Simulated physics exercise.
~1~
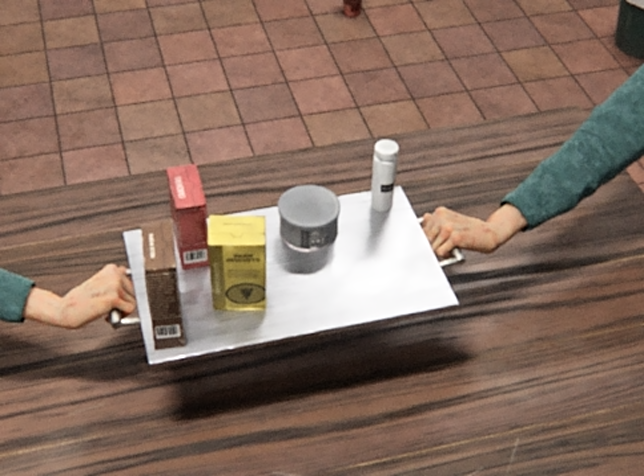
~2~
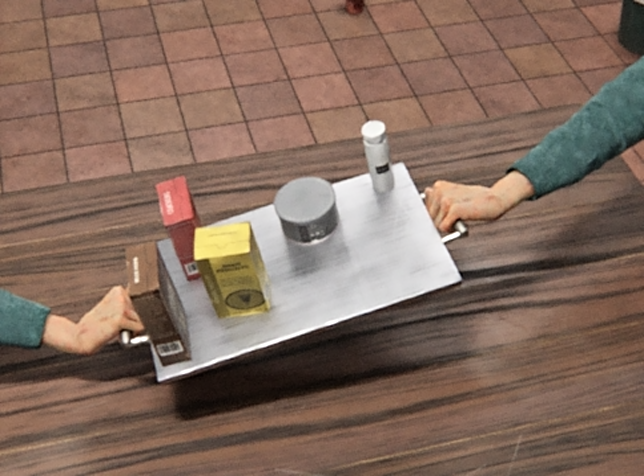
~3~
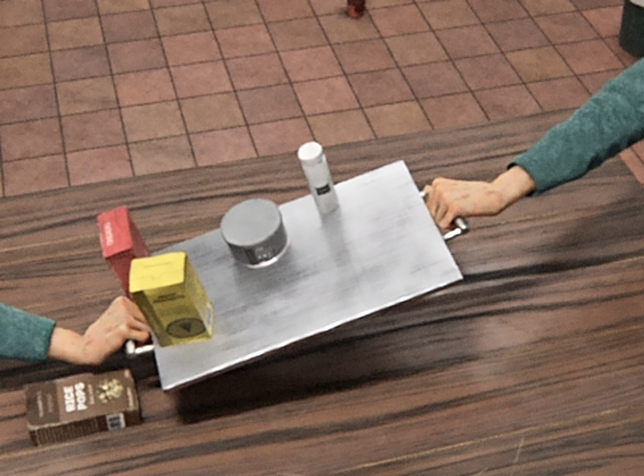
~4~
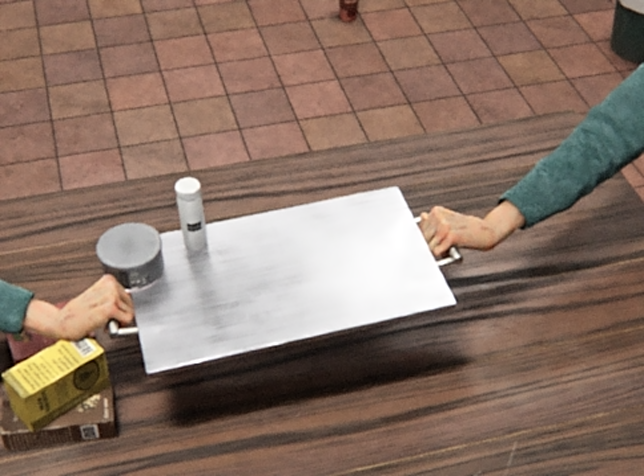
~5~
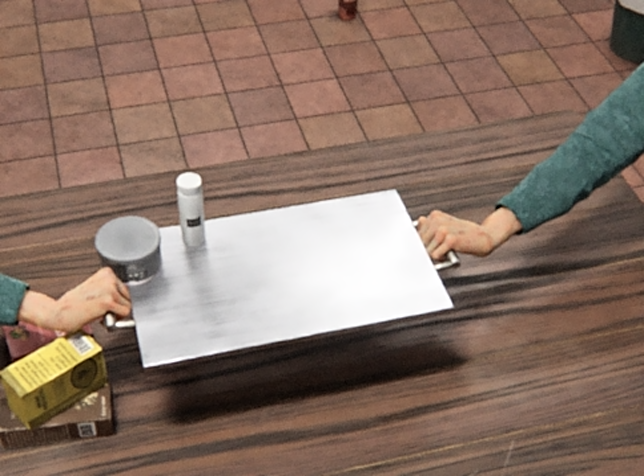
To begin with, two hands hold a flat, rimless tray above a wooden table, carrying a yellow carton, a red packet, a brown packet, a grey tub and a white shaker. The hands tip the tray so its left edge dips, and the things on it lean. The load slides left, and the brown packet drops off onto the table. The red packet and the yellow carton go over the left side as well. The hands level the tray again, leaving the three boxes heaped on the table at the left, while the shaker and tub remain upright near the tray's left end.
